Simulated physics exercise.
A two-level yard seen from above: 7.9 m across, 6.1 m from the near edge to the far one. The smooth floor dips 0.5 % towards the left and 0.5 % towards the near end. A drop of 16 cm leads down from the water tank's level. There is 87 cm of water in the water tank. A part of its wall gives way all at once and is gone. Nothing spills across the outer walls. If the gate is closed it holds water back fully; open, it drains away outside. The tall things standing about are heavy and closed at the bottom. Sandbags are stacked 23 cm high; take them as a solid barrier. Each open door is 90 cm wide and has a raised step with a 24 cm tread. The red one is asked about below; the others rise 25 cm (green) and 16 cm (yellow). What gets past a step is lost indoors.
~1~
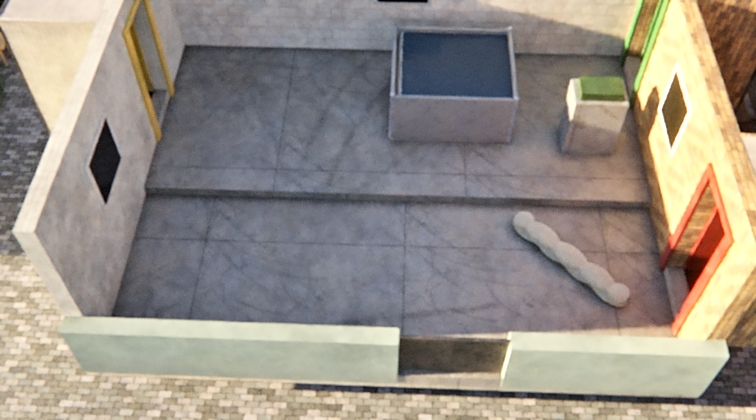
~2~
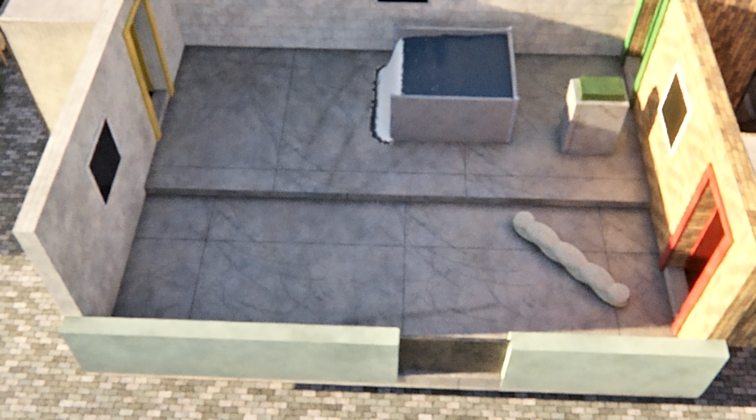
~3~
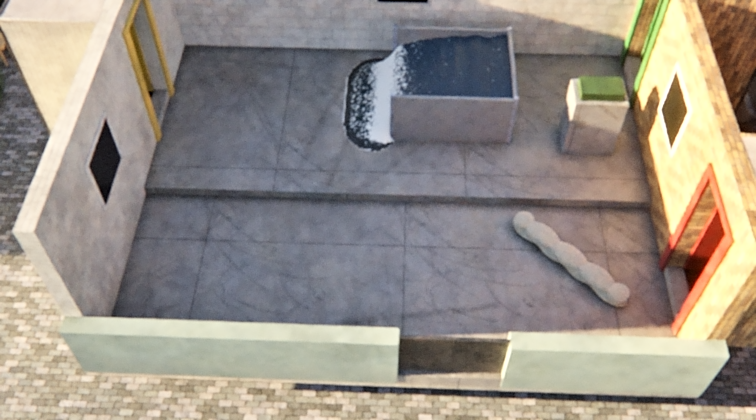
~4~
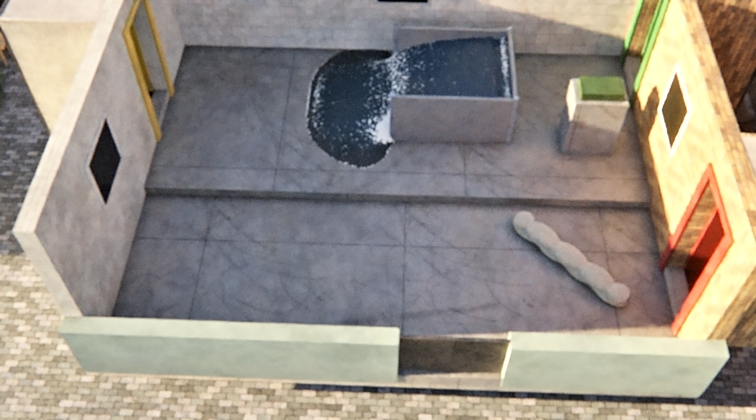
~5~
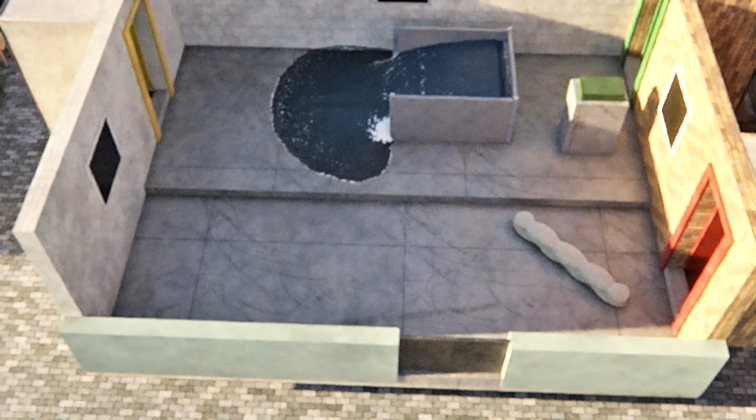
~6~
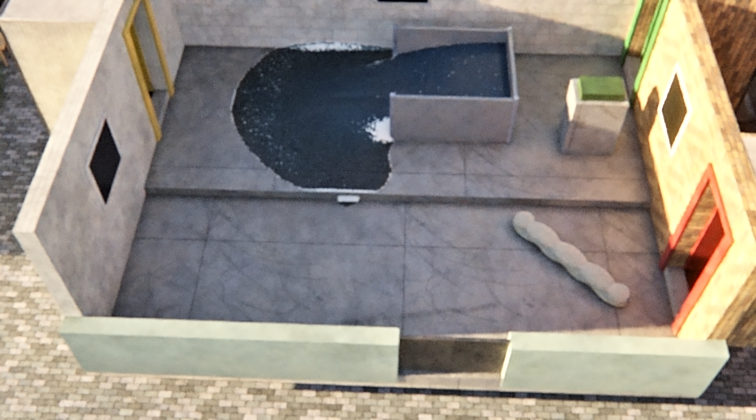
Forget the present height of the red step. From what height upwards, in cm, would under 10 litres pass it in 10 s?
It would have to be roughly 8 cm high.
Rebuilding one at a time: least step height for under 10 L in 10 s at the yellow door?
Roughly 34 cm at yellow.
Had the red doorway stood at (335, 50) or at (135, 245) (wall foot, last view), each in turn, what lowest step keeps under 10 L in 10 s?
Roughly 17 and 14.0 cm.
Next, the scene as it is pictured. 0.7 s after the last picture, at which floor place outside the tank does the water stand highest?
At about (184, 50).
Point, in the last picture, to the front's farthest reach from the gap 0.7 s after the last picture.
Near (144, 204).
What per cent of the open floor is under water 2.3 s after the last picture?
About 40 per cent.
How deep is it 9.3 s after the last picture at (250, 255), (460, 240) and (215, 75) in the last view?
About 8, 9 and 4 cm.
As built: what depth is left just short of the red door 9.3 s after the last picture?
About 10.0 cm.
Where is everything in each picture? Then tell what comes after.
The first picture shows still water, 87 cm deep, in the water tank at (453, 65); the red door at (691, 258) is dry.
In the second picture, the gap is at (395, 90), the front 0.3 m out at (374, 130); the back of the water tank holds 87 cm.
In the third picture, the front is at (349, 130), 0.7 m from the gap at (395, 91); 1.3 m2 of floor is wet, 86 cm left at the back.
In the fourth picture, water pours out at (395, 93) and has run 1.4 m, to (311, 118); about 11 cm deep outside, 76 cm at the back.
In the fifth picture, the front is at (276, 112), 2.0 m from the gap at (395, 93); 5.0 m2 of floor is wet, 74 cm left at the back.
In the sixth picture, the gap is at (395, 94), the front 2.7 m out at (237, 114); the back of the water tank holds 71 cm; 4.7 m in a straight line remain to the red door at (691, 258).
Then, 0.7 s after the last picture water covers 30 % of the floor, deepest (50 cm) near (184, 50); it has not reached the red door.
Then, 2.3 s after the last picture water covers 40 % of the floor, deepest (38 cm) near (103, 349); it has not reached the red door.
Then, 9.3 s after the last picture water covers 80 % of the floor, deepest (14 cm) near (593, 366); 10 cm at the red door, 0 litres in over its 14 cm step.
At the red door as built, the water peaked near 11 cm, 8.7 s after the last picture.
With a step of 6.5 cm, 18 litres would have come in within the 10 s; with 9 cm, 6 litres. So under 10 litres takes about 8 cm.
